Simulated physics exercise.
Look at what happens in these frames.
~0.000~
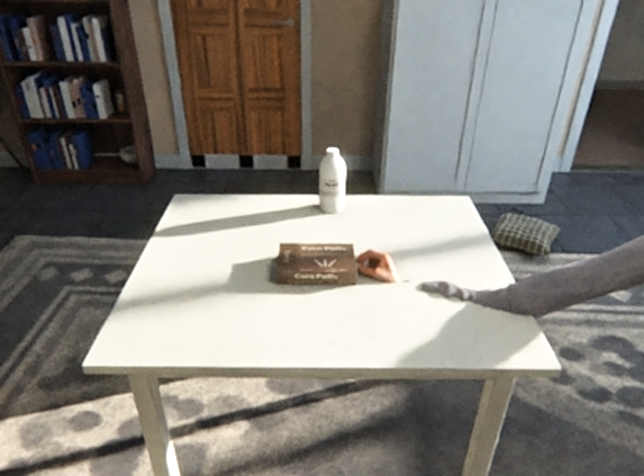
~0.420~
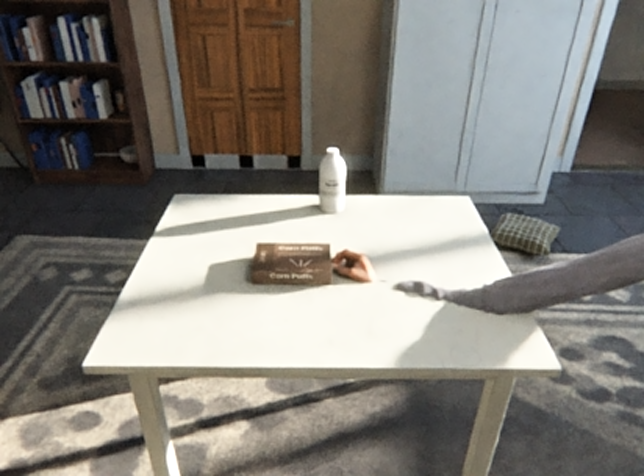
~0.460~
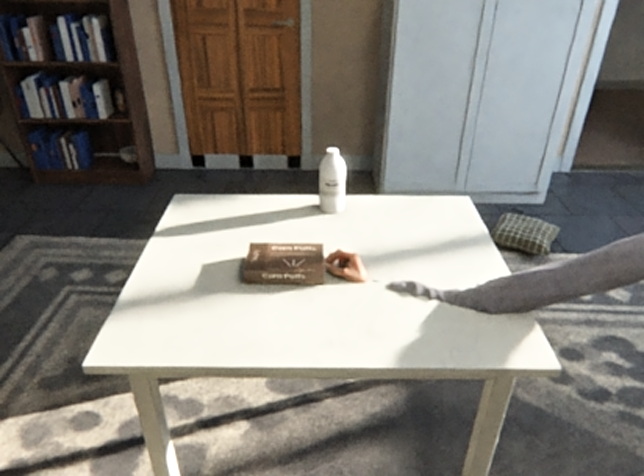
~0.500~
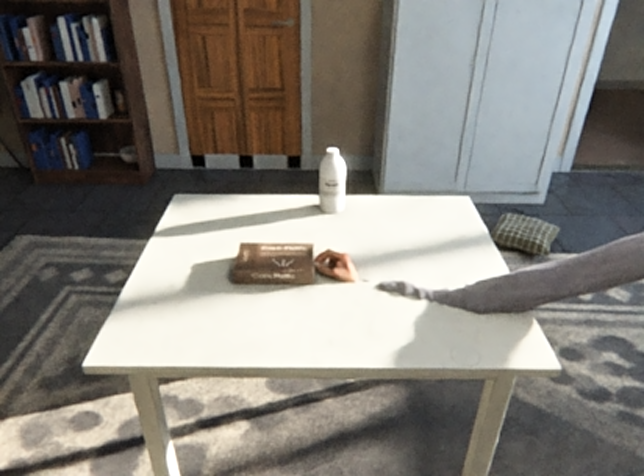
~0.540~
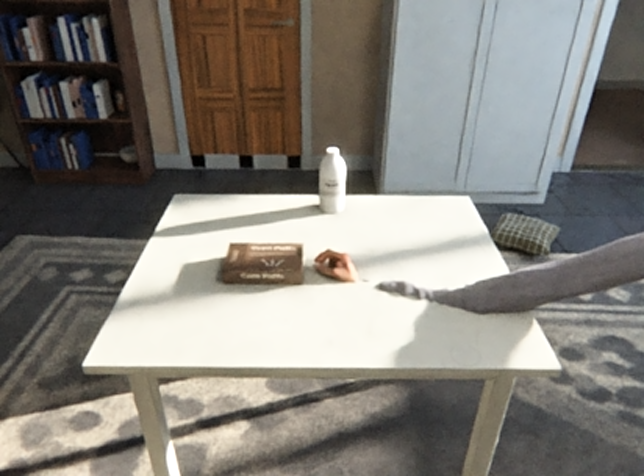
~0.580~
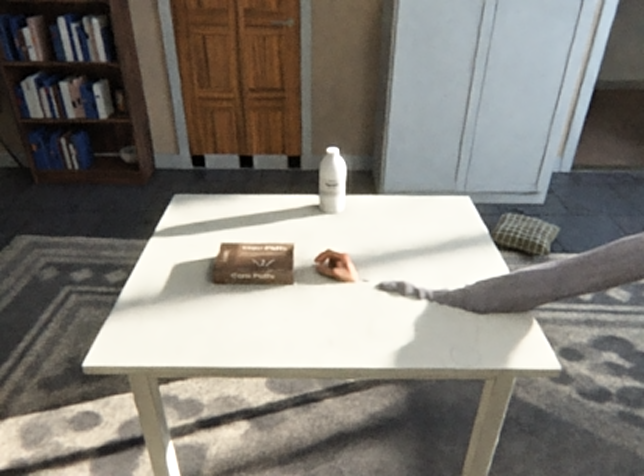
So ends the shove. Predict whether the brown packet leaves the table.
It is on the table at the end.
After 0.68 s, brown packet shifted a little near (240, 262).
After 0.78 s, brown packet shifted a little near (234, 262).
In the end (1.3 s), moved from the start, brown packet. At the end, from the last picture's camera, brown packet near (234, 262).
